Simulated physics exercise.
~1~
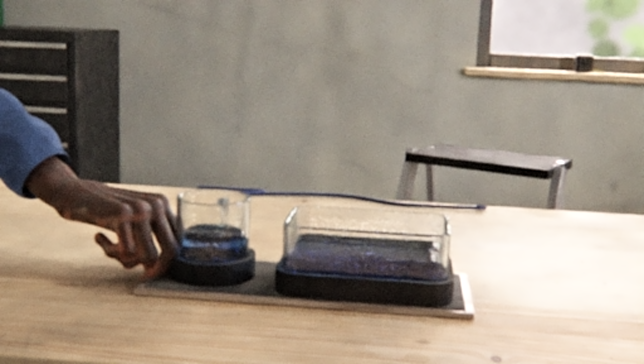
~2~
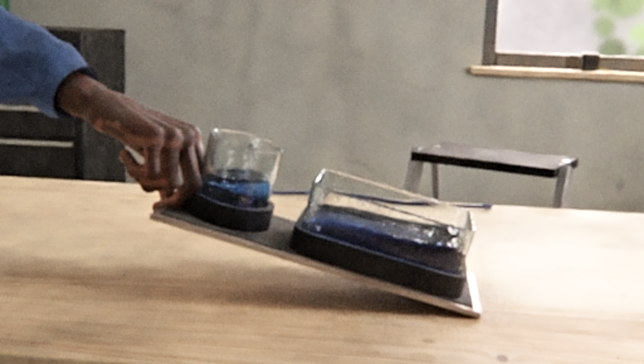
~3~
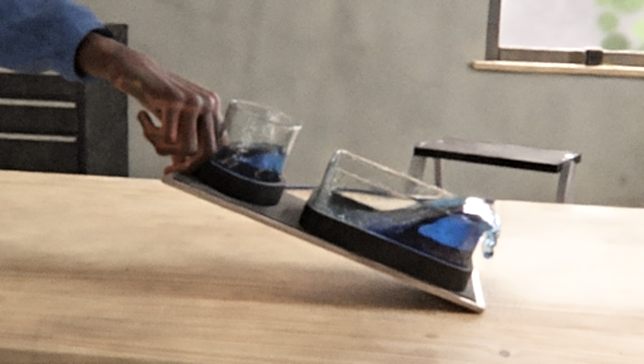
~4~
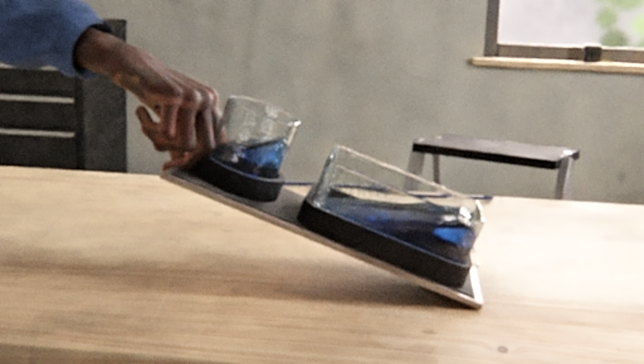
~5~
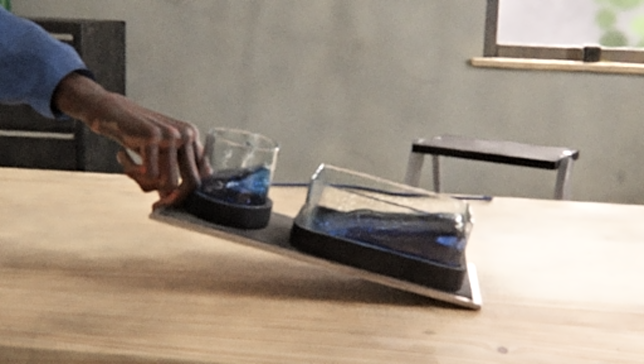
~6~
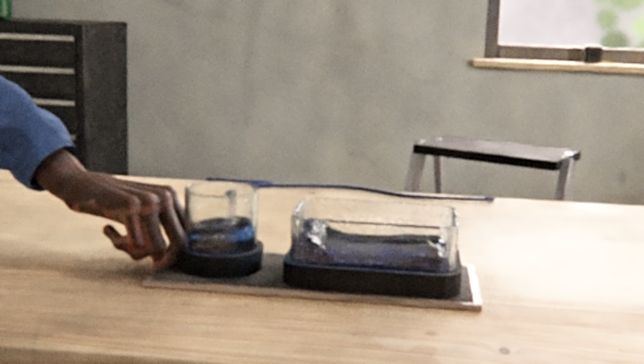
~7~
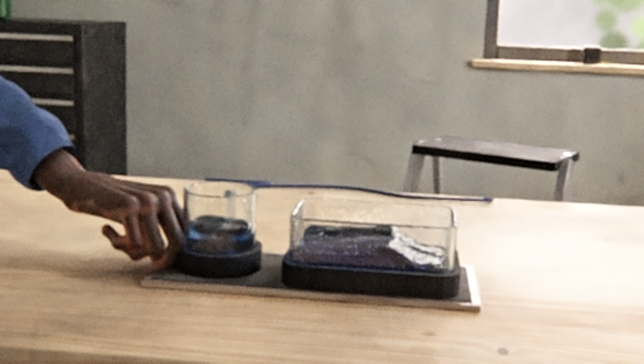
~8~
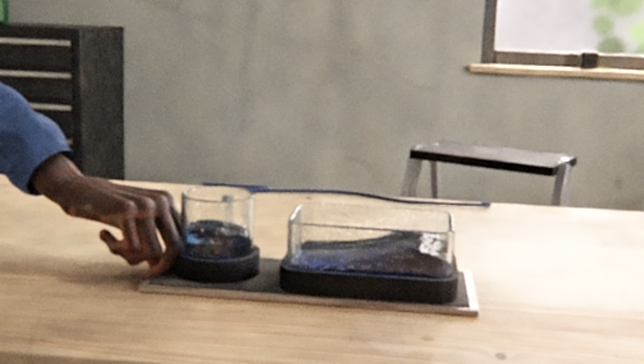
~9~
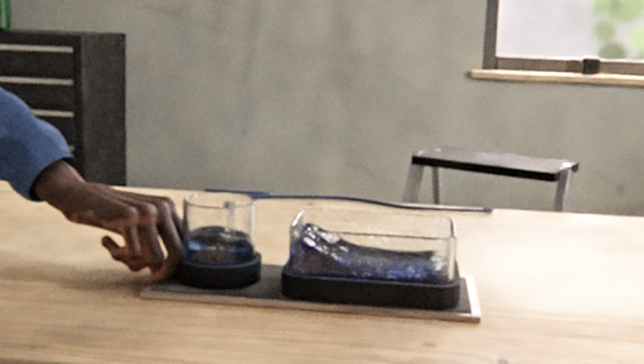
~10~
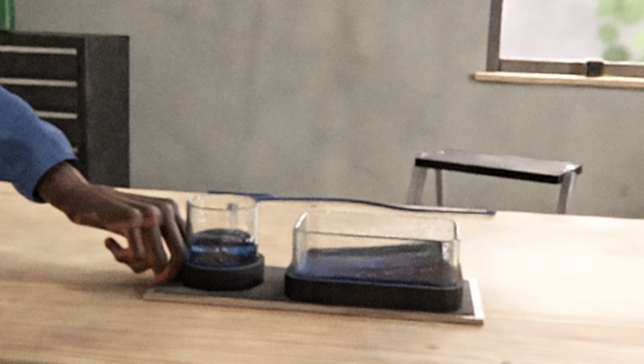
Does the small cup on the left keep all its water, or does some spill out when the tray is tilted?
The cup keeps all its water. It leans toward the right with the tray but stays inside, and the cup ends upright in its holder.
A flat tray carrying a small clear cup on the left and a longer clear tub on the right, both holding bluish water, rests on a wooden table with a hand at its left edge. The hand raises that edge, and the tray tips down toward the right. Water in the tub surges high against its right end, while the water in the cup leans but stays inside. The hand then lowers the tray until it lies flat again. Waves roll back and forth along the tub before easing, and both containers end upright in their dark holders.
